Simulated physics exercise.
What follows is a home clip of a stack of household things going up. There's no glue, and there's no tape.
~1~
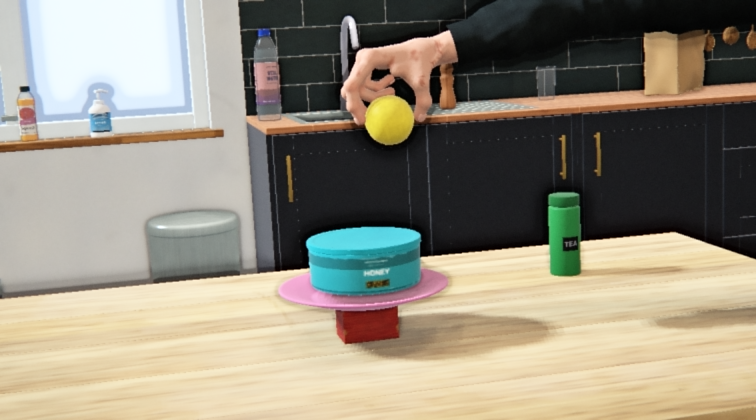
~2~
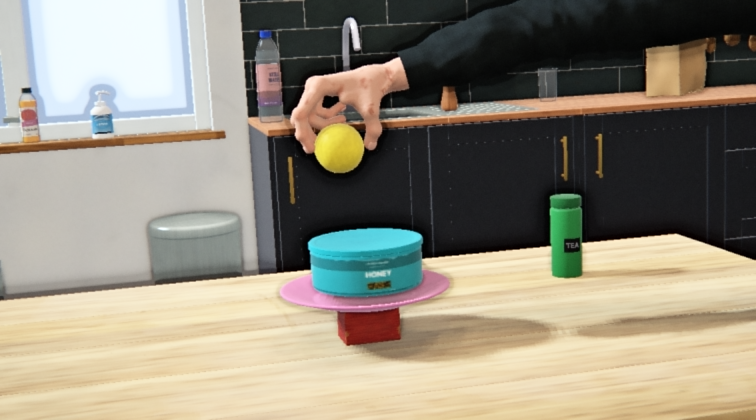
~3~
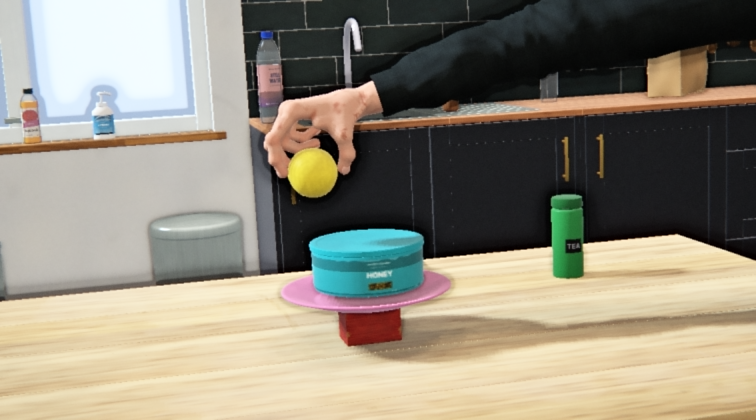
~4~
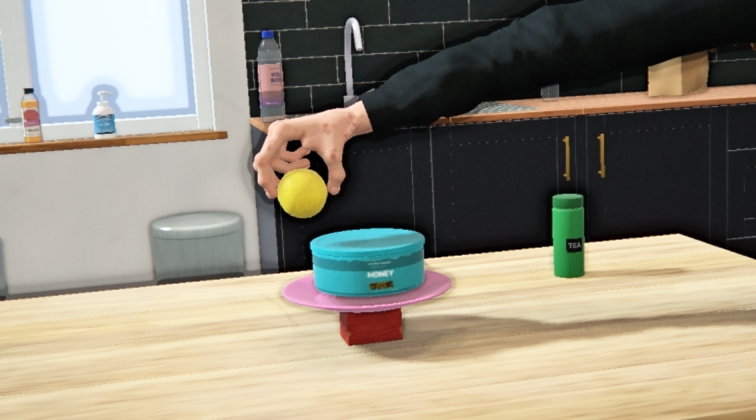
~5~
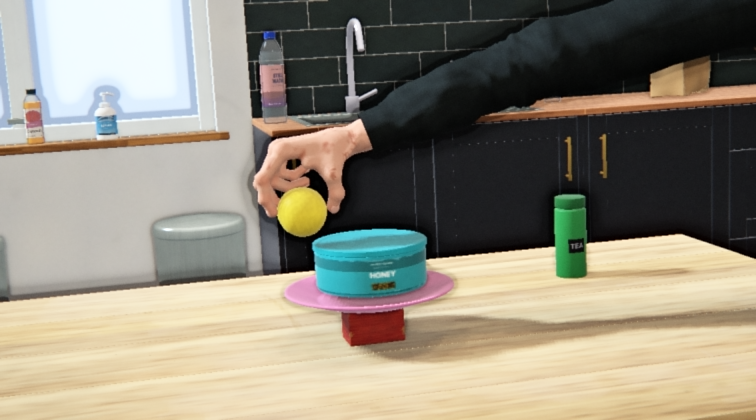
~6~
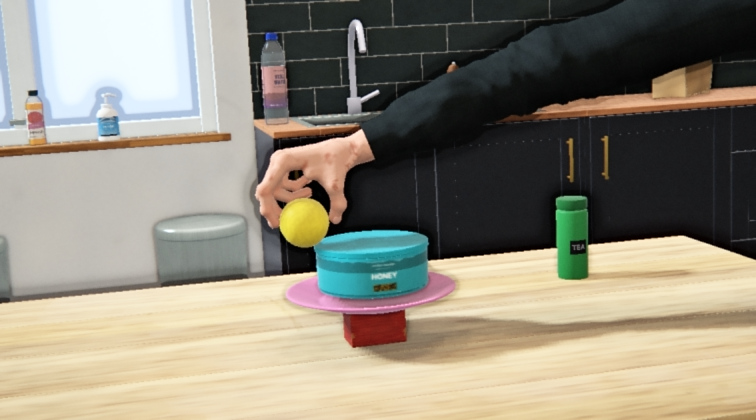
In a kitchen, a hand holds a yellow lemon above a turquoise tub on a pink plate, which rests on a red block on a wooden table. The hand carries the lemon left and downward, then lowers it more slowly beside the tub's upper left edge, still gripping it.
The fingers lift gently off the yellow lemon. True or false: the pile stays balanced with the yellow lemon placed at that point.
False.
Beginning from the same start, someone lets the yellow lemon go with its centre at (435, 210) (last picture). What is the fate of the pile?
Well, it topples after that.
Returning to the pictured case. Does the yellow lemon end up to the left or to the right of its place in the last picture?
Observed: The object is displaced in the leftward direction.
Then, 0.40 s on from there, yellow lemon now fallen.
Then, 1.00 s on from there, things are still on the move.
In the end, fallen, yellow lemon; the other 4 unmoved. At the end, from the last picture's camera, yellow lemon near (250, 329). The pile comes apart.
